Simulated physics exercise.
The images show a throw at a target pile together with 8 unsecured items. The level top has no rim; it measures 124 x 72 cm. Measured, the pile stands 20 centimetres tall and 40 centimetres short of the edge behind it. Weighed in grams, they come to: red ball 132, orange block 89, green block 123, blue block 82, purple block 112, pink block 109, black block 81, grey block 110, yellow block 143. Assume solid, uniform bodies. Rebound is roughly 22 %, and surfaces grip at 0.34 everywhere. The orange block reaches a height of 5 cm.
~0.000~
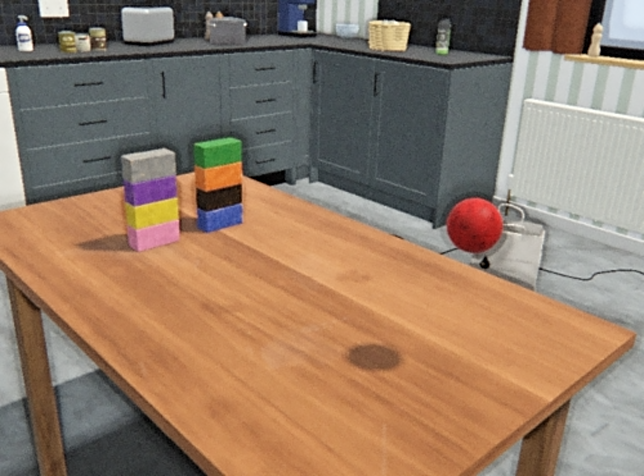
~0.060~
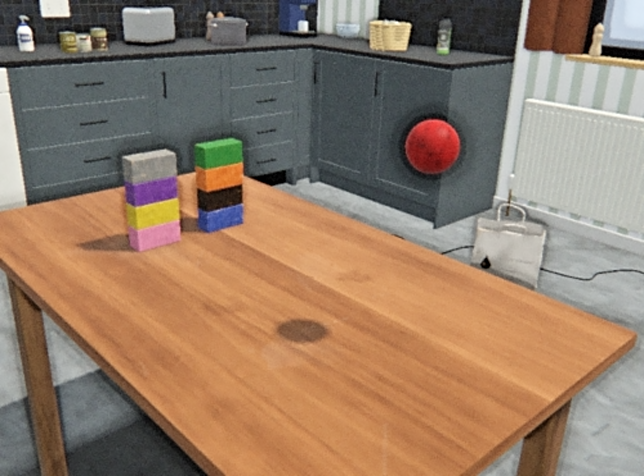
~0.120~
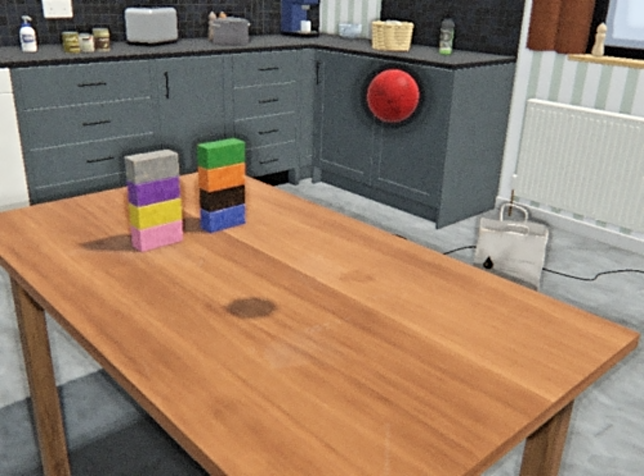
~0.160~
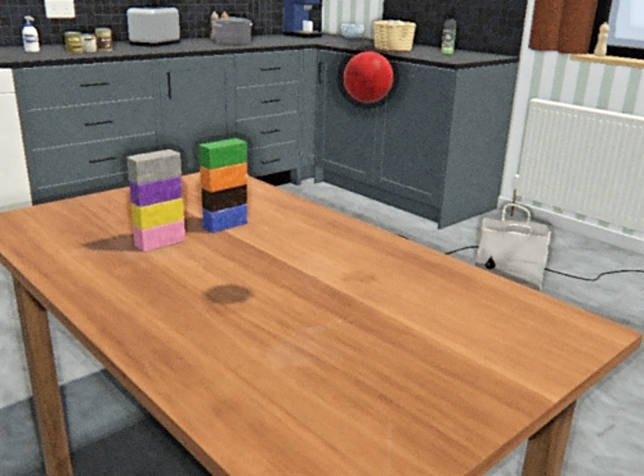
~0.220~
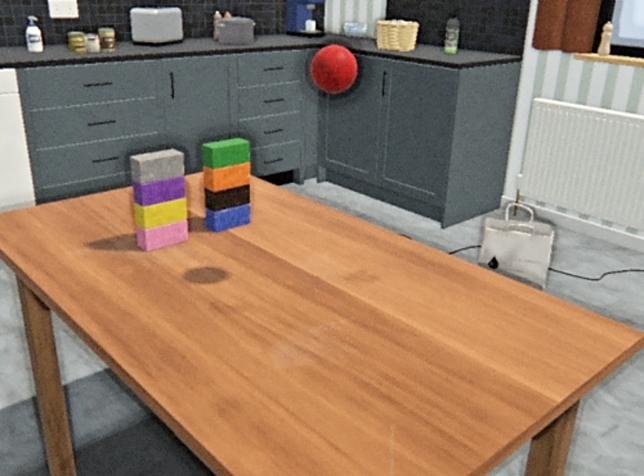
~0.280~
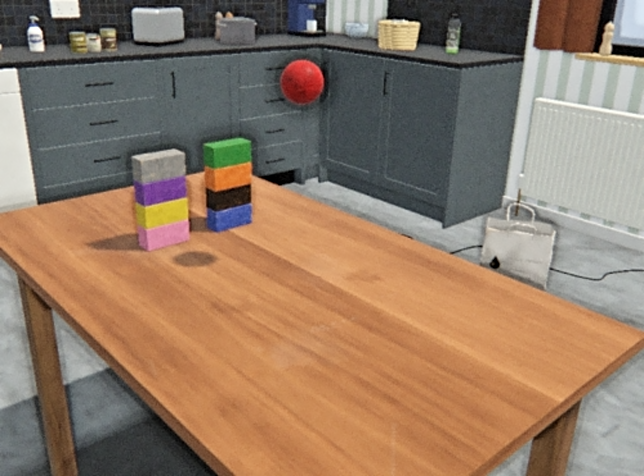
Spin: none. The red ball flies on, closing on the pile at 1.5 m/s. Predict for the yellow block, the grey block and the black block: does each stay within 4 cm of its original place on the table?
Yellow block: Yes, it stays close. Grey block: Yes, it stays close. Black block: No, it goes further.
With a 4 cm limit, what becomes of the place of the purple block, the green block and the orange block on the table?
First, the purple block stays in its position; second, the green block is moved away; third, the orange block is moved away.
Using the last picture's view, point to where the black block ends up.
End position: Roughly (197, 203).
After 0.48 s, red ball near (246, 211); black block 9° off upright near (224, 193); green block 10° off upright; orange block 9° off upright.
After 0.58 s, red ball near (257, 219); black block 37° off upright near (215, 191); green block 37° off upright; orange block 37° off upright.
After 0.68 s, red ball near (263, 221); black block on its side near (203, 205); orange block on its side; green block on its side.
In the end (1.3 s), toppled on the table, orange block, green block, blue block and black block; the other 4 under 4 cm from the start. At the end, from the last picture's camera, yellow block near (162, 211), grey block near (159, 166).
